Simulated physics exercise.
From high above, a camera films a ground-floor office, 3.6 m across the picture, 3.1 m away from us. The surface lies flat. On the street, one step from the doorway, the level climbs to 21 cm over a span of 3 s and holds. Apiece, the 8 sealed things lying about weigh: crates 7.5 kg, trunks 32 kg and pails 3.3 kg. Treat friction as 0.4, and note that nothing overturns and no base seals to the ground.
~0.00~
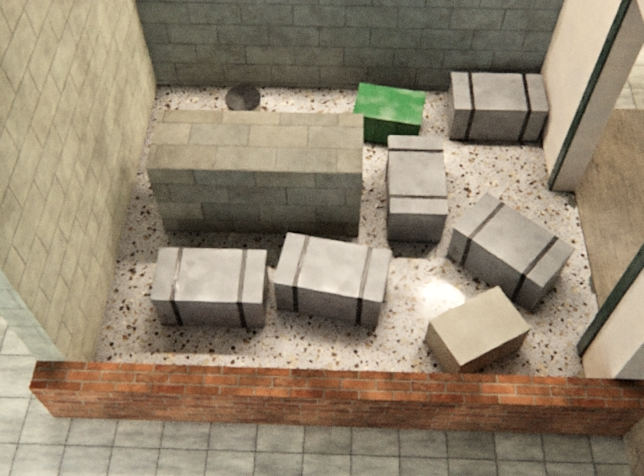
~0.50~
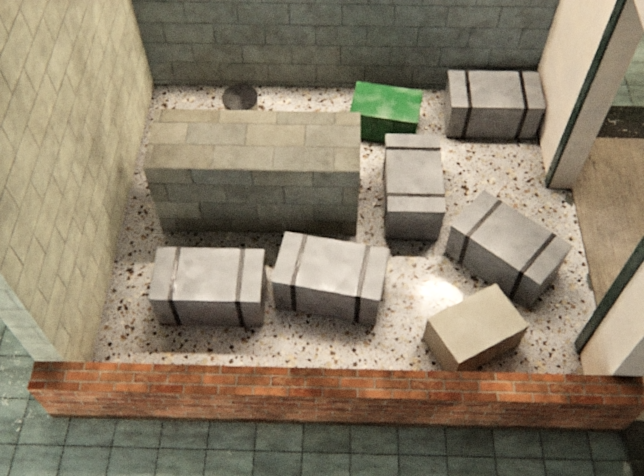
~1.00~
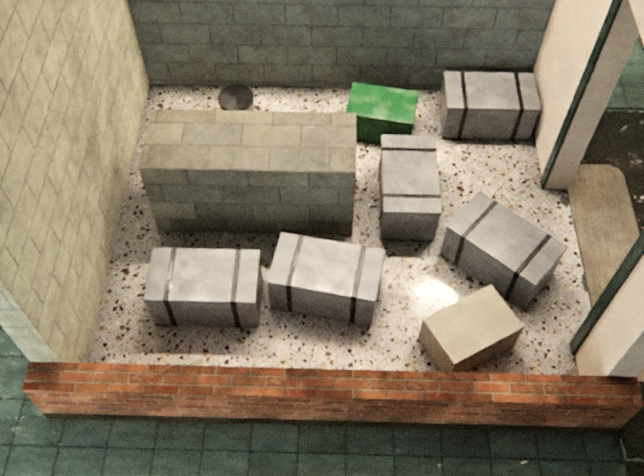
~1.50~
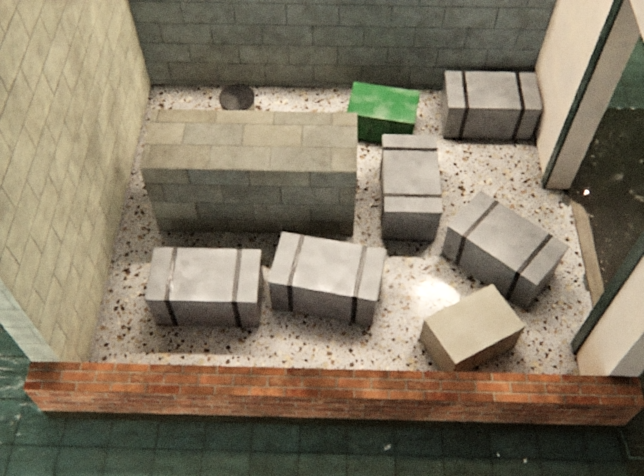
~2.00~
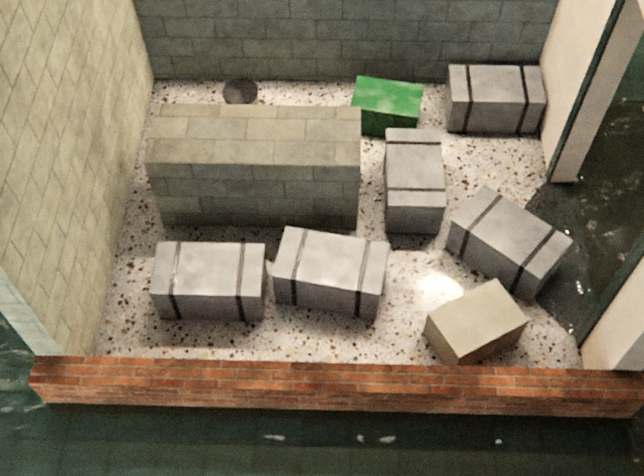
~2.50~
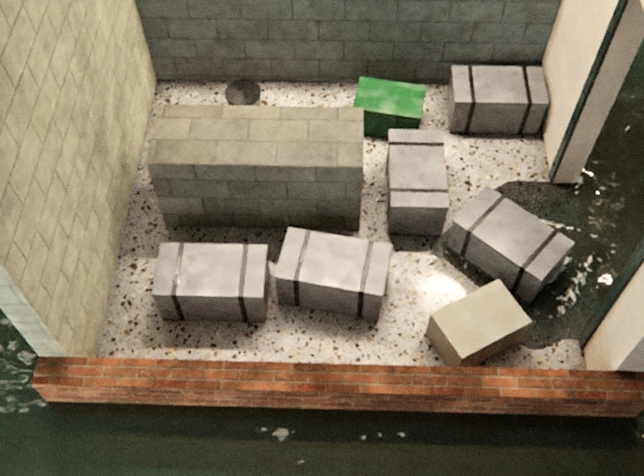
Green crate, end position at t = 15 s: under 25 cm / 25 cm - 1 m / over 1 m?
My guess: It's a bit away from its start.
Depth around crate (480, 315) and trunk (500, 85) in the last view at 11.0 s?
Close to 19 and 16 centimetres.
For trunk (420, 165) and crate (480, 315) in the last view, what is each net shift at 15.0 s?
Respectively 60 and 250 cm.
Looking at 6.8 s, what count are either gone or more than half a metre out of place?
That would be 4.
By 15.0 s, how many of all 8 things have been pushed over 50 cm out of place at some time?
It adds up to 7.
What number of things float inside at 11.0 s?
The number is 8.
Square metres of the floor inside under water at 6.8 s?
I'd estimate close to 10.0 m2.
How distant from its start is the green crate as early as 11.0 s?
Close to 100 cm.
After 3.5 s the green crate is near (390, 97), 0.0 m from its start, aground; 0 afloat.
After 6.8 s the green crate is near (243, 127), 1.3 m from its start, afloat; 6 afloat.
After 11.0 s the green crate is near (288, 76), 0.9 m from its start, afloat; 8 afloat.
After 15.0 s the green crate is near (320, 97), 0.6 m from its start, afloat; 8 afloat.
